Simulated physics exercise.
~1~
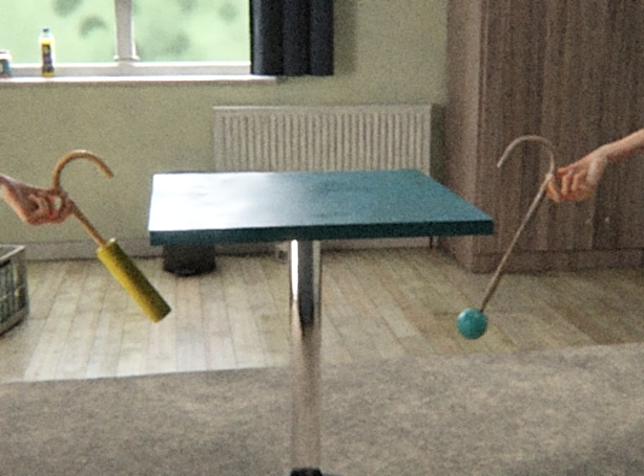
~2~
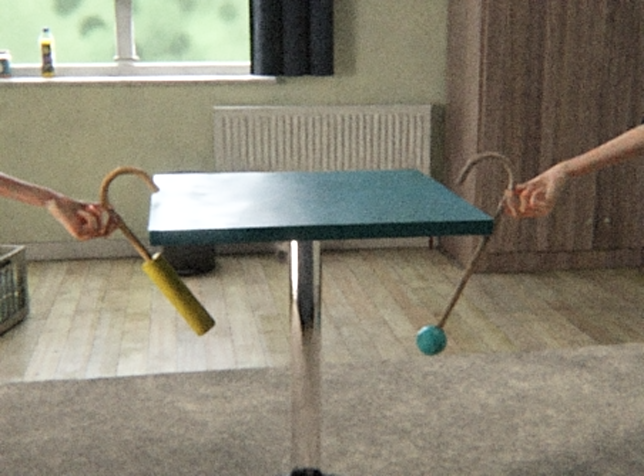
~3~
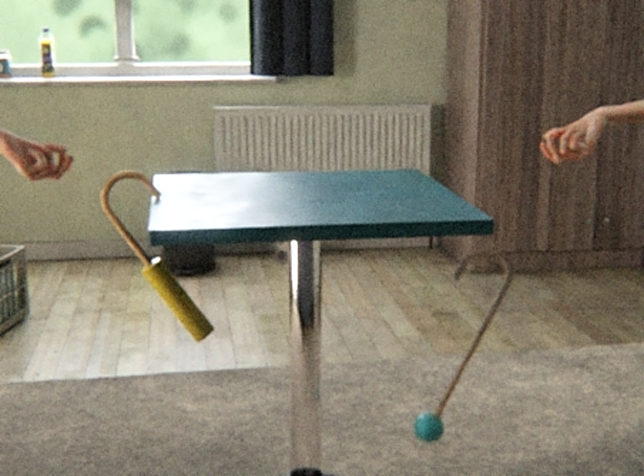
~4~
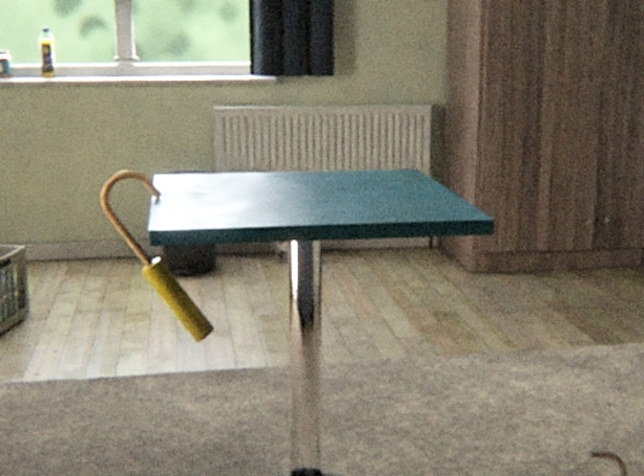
Two hands hook a yellow umbrella and a turquoise-ended stick on a table; the stick falls.
